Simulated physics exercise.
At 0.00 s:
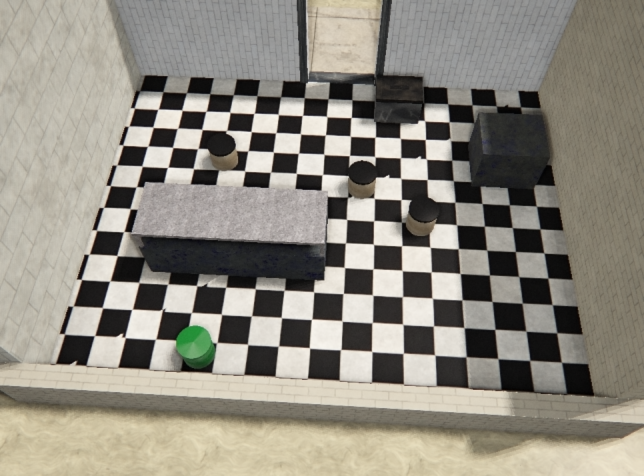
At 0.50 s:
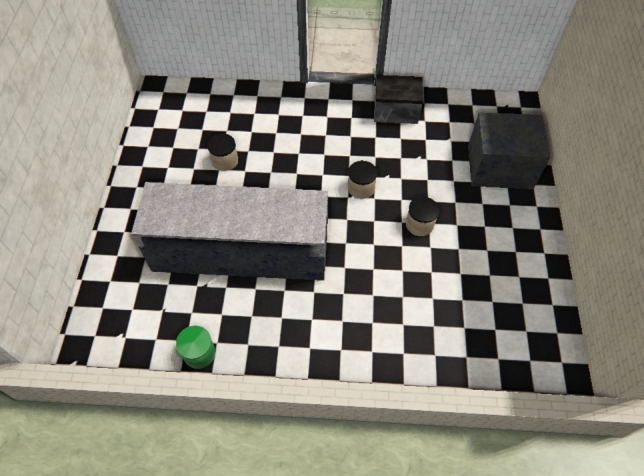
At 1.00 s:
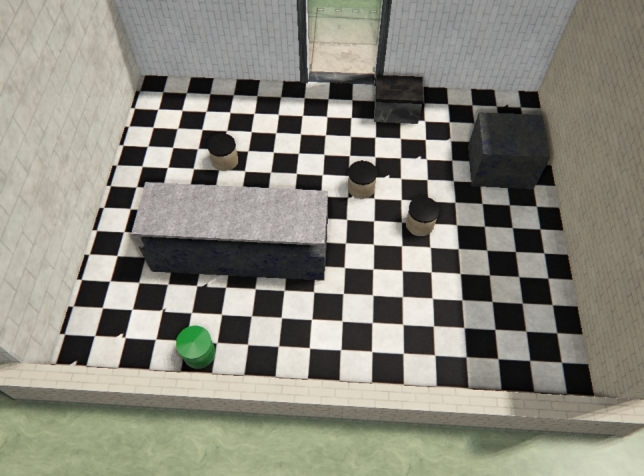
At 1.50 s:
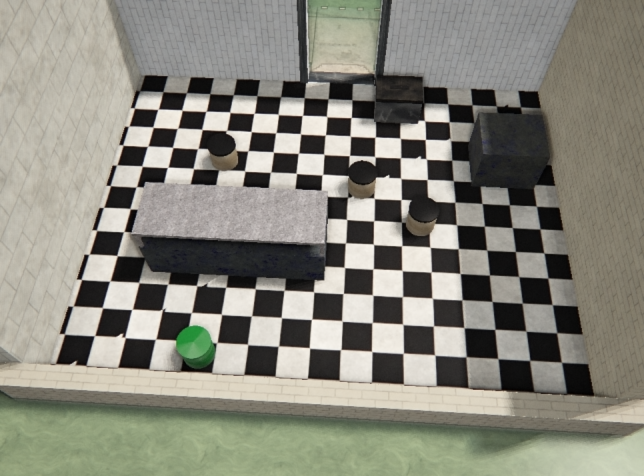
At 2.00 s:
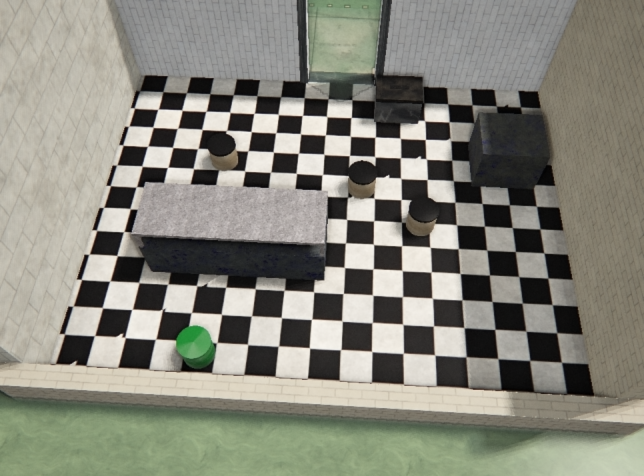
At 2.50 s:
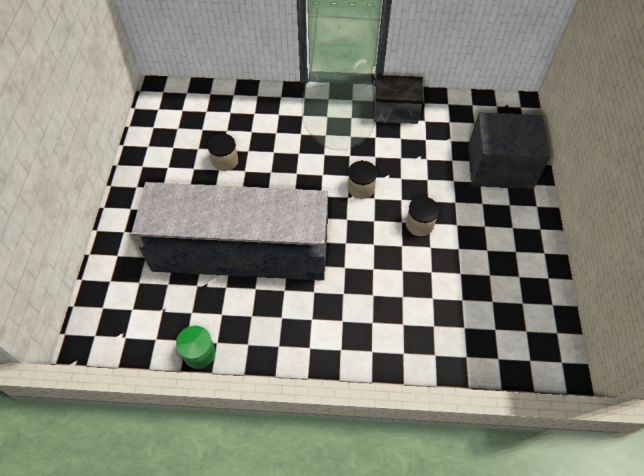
Greenish water spread over the ground outside a checkered-floor room, then began slipping in through the doorway at the back, while the green pail, the dark-topped containers and the dark boxes stayed still.
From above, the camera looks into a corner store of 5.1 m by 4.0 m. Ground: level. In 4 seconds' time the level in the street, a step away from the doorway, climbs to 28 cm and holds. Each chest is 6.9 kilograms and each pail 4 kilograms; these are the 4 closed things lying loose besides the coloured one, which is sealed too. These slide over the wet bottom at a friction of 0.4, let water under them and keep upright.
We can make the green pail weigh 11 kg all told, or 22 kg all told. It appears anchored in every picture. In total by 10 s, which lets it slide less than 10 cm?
I predict even the lighter option keeps it in place.
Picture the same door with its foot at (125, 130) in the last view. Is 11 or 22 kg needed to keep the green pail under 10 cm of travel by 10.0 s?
The light one suffices.
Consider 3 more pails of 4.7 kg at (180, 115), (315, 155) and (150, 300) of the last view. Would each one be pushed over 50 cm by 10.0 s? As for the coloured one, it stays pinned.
First: Inside the limit; second: Beyond the limit; third: Inside the limit.
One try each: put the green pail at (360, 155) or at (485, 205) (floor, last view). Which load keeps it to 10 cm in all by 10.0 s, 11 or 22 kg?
Well, at the first spot you need the heavier weight, and at the second either weight will do.
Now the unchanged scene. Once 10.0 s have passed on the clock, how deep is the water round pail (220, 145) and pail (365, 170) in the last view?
Roughly 7 and 6 cm.
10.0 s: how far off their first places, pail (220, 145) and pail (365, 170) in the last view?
120 cm and 200 cm respectively.
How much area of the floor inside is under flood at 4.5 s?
That flooded area is roughly 8.0 m2.
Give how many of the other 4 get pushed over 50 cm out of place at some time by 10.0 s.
By my count, 4.
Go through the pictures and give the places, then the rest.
The first picture shows the green pail at (194, 342) rests on the ground; water covers 0.0 m2; 0 of 5 have shifted.
The second picture shows the green pail at (194, 342) rests on the ground; 0.0 m2 under water; 0 of 5 have shifted.
The third picture shows the green pail at (194, 342) rests on the ground; water covers 0.0 m2; 0 of 5 have shifted.
The fourth picture shows the green pail at (194, 342), on the bottom; water covers 0.0 m2; 0 of 5 have shifted.
The fifth picture shows the green pail at (194, 342), on the bottom; water covers 0.1 m2; 0 of 5 have shifted.
The sixth picture shows the green pail at (194, 342) rests on the ground; 0.8 m2 under water; 0 of 5 have shifted.
After 3.5 s the green pail would be 0 cm from its start with 11 kg and 0 cm from its start with 22 kg; 0 cm of water round it then.
After 4.5 s the green pail would be 0 cm from its start with 11 kg and 0 cm from its start with 22 kg; 0 cm of water round it then.
After 7.0 s the green pail would be 0 cm from its start with 11 kg and 0 cm from its start with 22 kg; 1 cm of water round it then.
After 10.0 s the green pail would be 0 cm from its start with 11 kg and 0 cm from its start with 22 kg; 8 cm of water round it then.
